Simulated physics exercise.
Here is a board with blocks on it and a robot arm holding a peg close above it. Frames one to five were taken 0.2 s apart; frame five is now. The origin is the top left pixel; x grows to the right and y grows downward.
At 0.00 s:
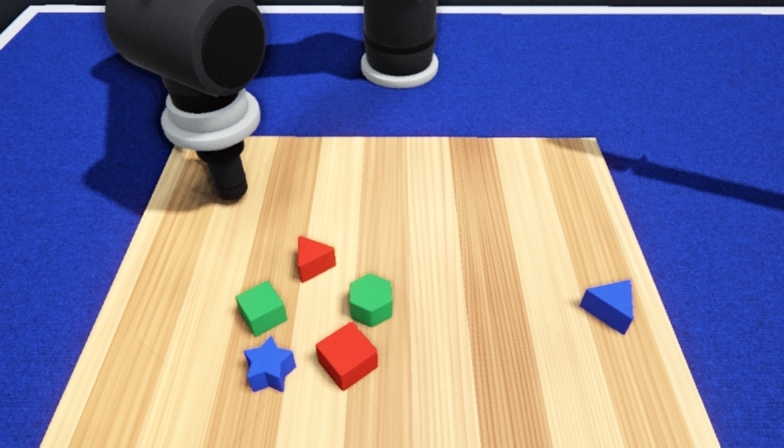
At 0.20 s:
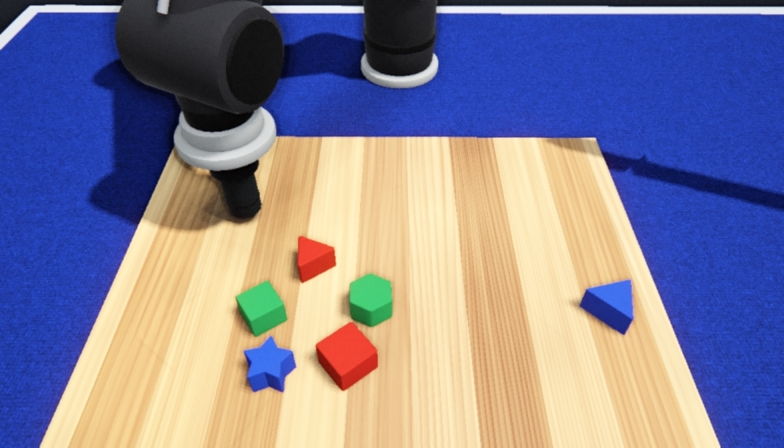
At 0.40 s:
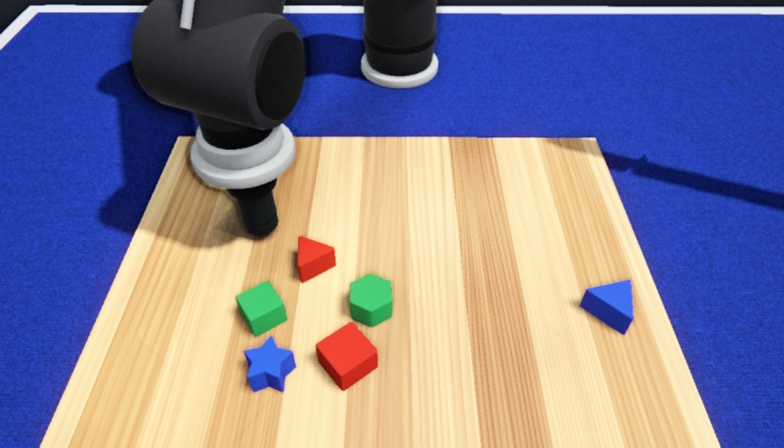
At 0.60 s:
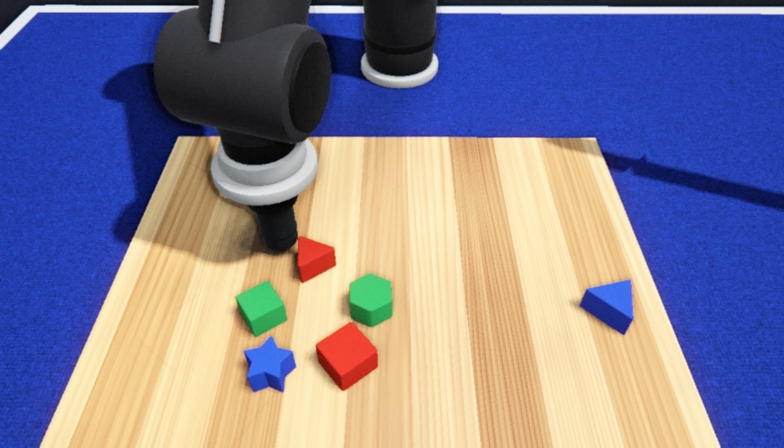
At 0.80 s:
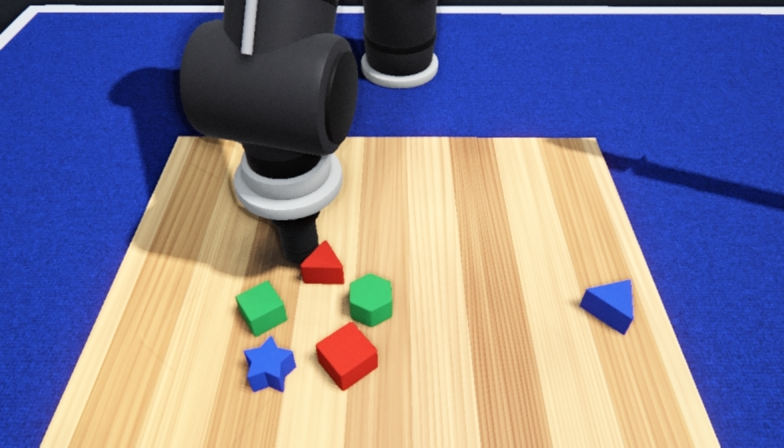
A black robot arm moved down and to the right over a wooden board of colored blocks, and its peg reached the red triangular block and nudged it slightly, while the other blocks stayed put.
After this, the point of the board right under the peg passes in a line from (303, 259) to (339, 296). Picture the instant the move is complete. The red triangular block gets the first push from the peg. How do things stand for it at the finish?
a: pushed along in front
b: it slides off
Correct choice: A.
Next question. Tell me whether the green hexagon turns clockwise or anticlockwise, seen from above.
The turn is clockwise.
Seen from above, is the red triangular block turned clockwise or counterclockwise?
From overhead, the rotation is counterclockwise.
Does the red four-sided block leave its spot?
No, it doesn't check out.
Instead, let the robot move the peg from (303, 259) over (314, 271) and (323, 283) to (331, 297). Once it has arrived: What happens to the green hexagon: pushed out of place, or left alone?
In the end it has been moved.
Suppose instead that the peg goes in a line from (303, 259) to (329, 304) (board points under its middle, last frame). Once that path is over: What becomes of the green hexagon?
The answer is that it is displaced.
What follows on the original path. Halfway along, peg (319, 270); red triangular block (343, 275); green hexagon (380, 297).
At the end, peg (338, 289); red triangular block (369, 289), turned 30° anticlockwise; red four-sided block not moved; green hexagon (401, 311), turned 25° clockwise.
